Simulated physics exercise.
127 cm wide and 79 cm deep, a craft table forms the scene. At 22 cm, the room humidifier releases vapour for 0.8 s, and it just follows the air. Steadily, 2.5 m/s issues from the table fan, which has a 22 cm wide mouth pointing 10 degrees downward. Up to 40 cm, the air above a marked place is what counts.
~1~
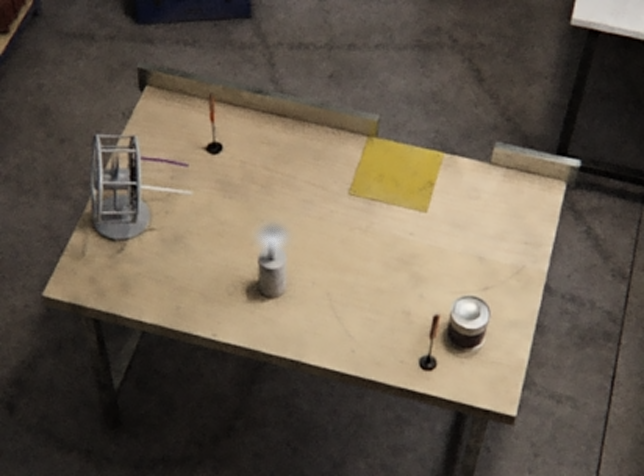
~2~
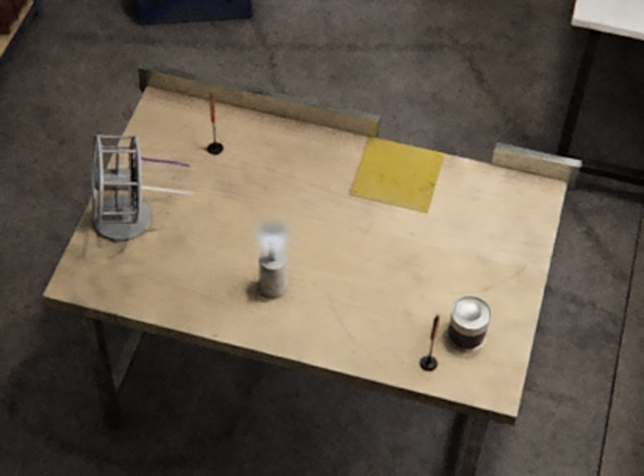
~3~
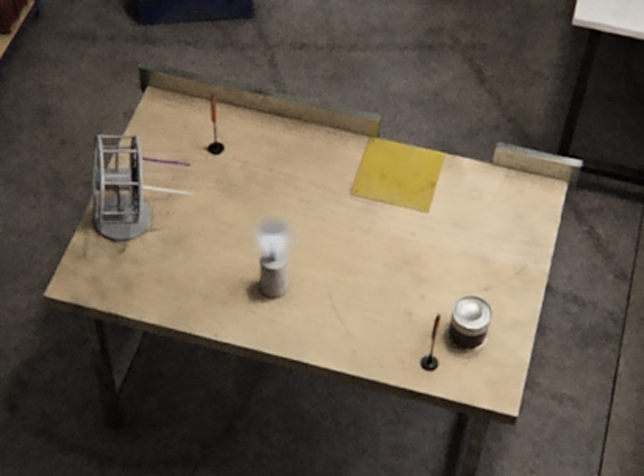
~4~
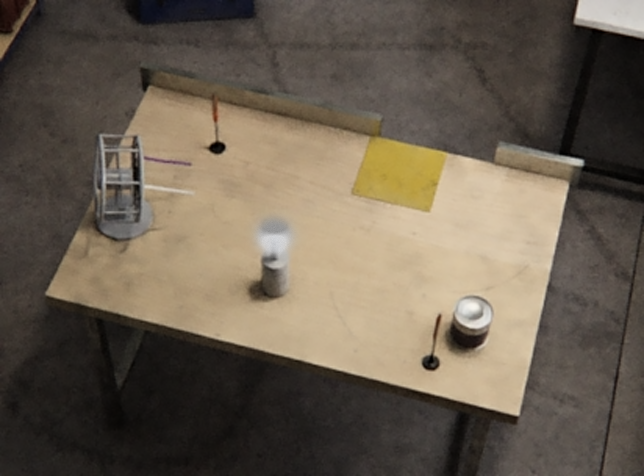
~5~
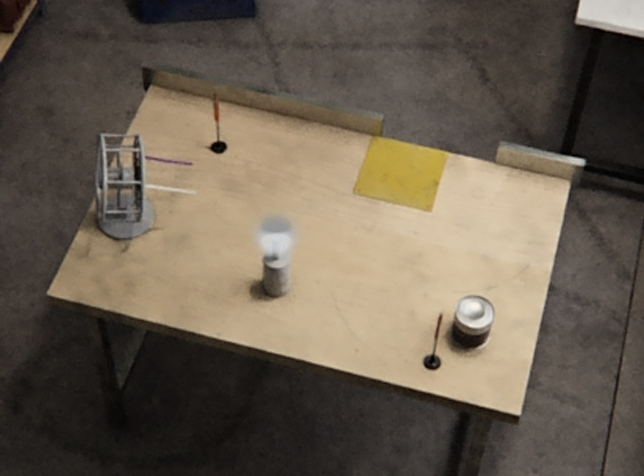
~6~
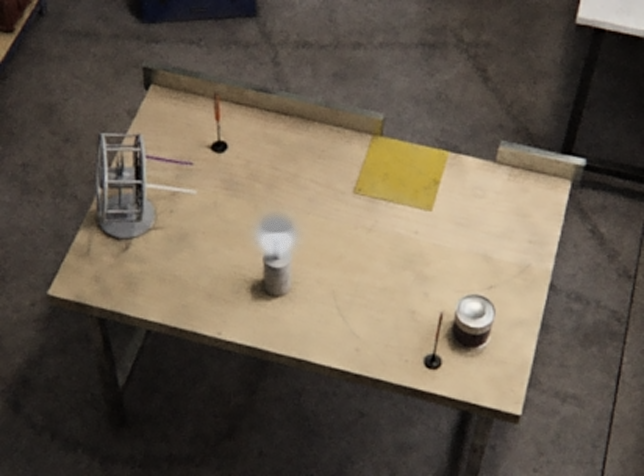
The clip opens on a wooden craft table holding a caged table fan at the left, a small humidifier near the middle, a yellow mat and a tin. Pale vapour hovers just above the humidifier throughout, barely changing, and everything else looks almost still through the end.
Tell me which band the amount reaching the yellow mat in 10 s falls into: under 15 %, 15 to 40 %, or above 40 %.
I would put it at not even 15 %.
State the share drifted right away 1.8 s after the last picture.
Estimate: Close to 4 %.
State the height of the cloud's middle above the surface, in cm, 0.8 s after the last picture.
About 18 cm up.
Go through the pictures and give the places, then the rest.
In the first frame, the vapour is thickest near (273, 237), the room humidifier stands at (272, 247) and the table fan is at (115, 179).
In the second frame, the vapour is thickest near (273, 237) and the yellow mat is centred on (398, 174).
In the third frame, the vapour is thickest near (274, 236), a ribbon ends at (214, 122) and a ribbon ends at (434, 339).
In the fourth frame, the vapour is thickest near (275, 236) and the top of a tin is at (474, 311).
In the fifth frame, the vapour is thickest near (276, 235).
In the sixth frame, the vapour is thickest near (276, 235), a ribbon ends at (217, 120) and a ribbon ends at (437, 337).
Then, 0.8 s after the last picture we count, 0 % has passed over the yellow mat, with 100 % still about or yet to come, and the middle of the rest is near (272, 234).
Then, 1.8 s after the last picture we count, 4 % has passed over the yellow mat, with 96 % still about or yet to come, and the middle of the rest is near (351, 250).
Then, 3.8 s after the last picture we count, 6 % has passed over the yellow mat, with 34 % still about or yet to come, and the middle of the rest is near (469, 355).
Then, 9.8 s after the last picture we count, 6 % has passed over the yellow mat, with 11 % still about or yet to come.
